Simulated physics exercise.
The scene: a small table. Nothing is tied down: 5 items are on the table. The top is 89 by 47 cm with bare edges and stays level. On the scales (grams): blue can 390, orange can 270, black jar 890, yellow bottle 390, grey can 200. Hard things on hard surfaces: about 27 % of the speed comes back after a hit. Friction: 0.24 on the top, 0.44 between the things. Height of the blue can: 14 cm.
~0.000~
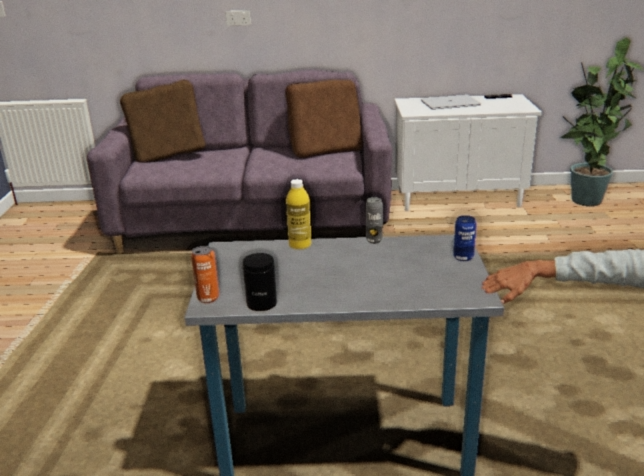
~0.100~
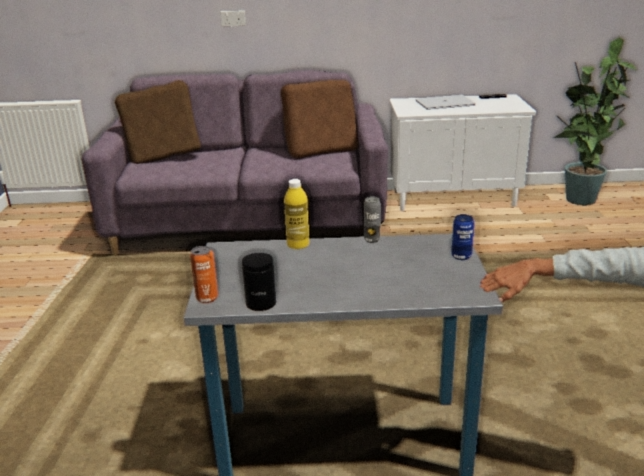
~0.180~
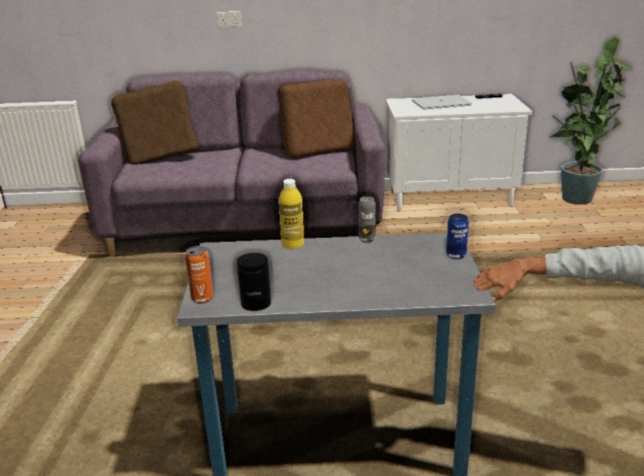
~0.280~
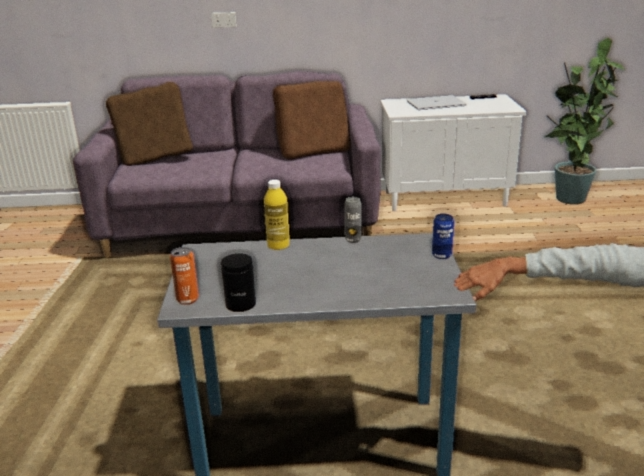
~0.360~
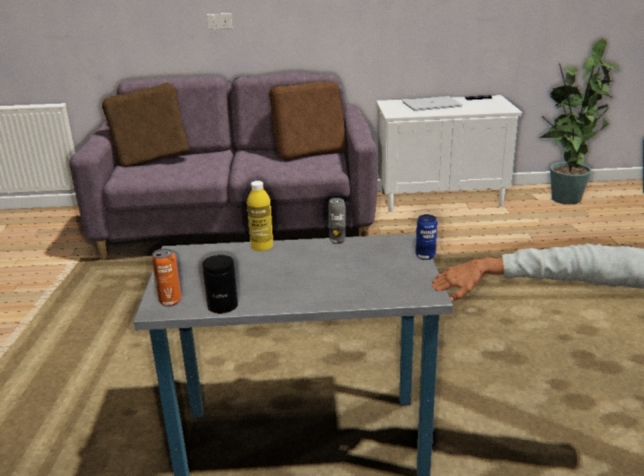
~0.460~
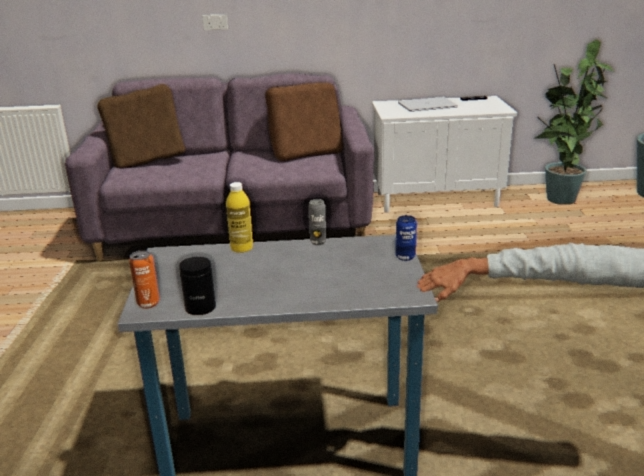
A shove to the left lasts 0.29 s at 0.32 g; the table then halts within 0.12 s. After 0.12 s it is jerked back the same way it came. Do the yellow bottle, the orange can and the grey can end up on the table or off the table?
The yellow bottle stays on the table and the orange can falls off the table and the grey can stays on the table.
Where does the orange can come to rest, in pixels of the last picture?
Around (246, 459).
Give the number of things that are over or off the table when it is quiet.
In all, 1.
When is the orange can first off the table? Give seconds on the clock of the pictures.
At about 0.7 s.
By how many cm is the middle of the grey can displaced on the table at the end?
Some 9 cm.
By 0.66 s, table shifted 18 cm; yellow bottle 6 cm from its spot near (221, 218); orange can 5 cm from its spot near (125, 281); grey can 5 cm from its spot near (301, 224).
By 0.86 s, table shifted 7 cm; orange can now off the table; yellow bottle 14 cm from its spot near (231, 217); grey can 12 cm from its spot near (313, 223).
By 1.06 s, yellow bottle 12 cm from its spot near (256, 216); grey can 10 cm from its spot near (338, 222); blue can 10 cm from its spot.
By 1.26 s, yellow bottle 11 cm from its spot near (258, 216); grey can 9 cm from its spot near (341, 221); blue can 9 cm from its spot.
When it is over (1.7 s), off the table, orange can; not toppled but over 5 cm from the start, blue can, black jar, yellow bottle and grey can. In the last view, yellow bottle near (258, 216), orange can near (246, 459).
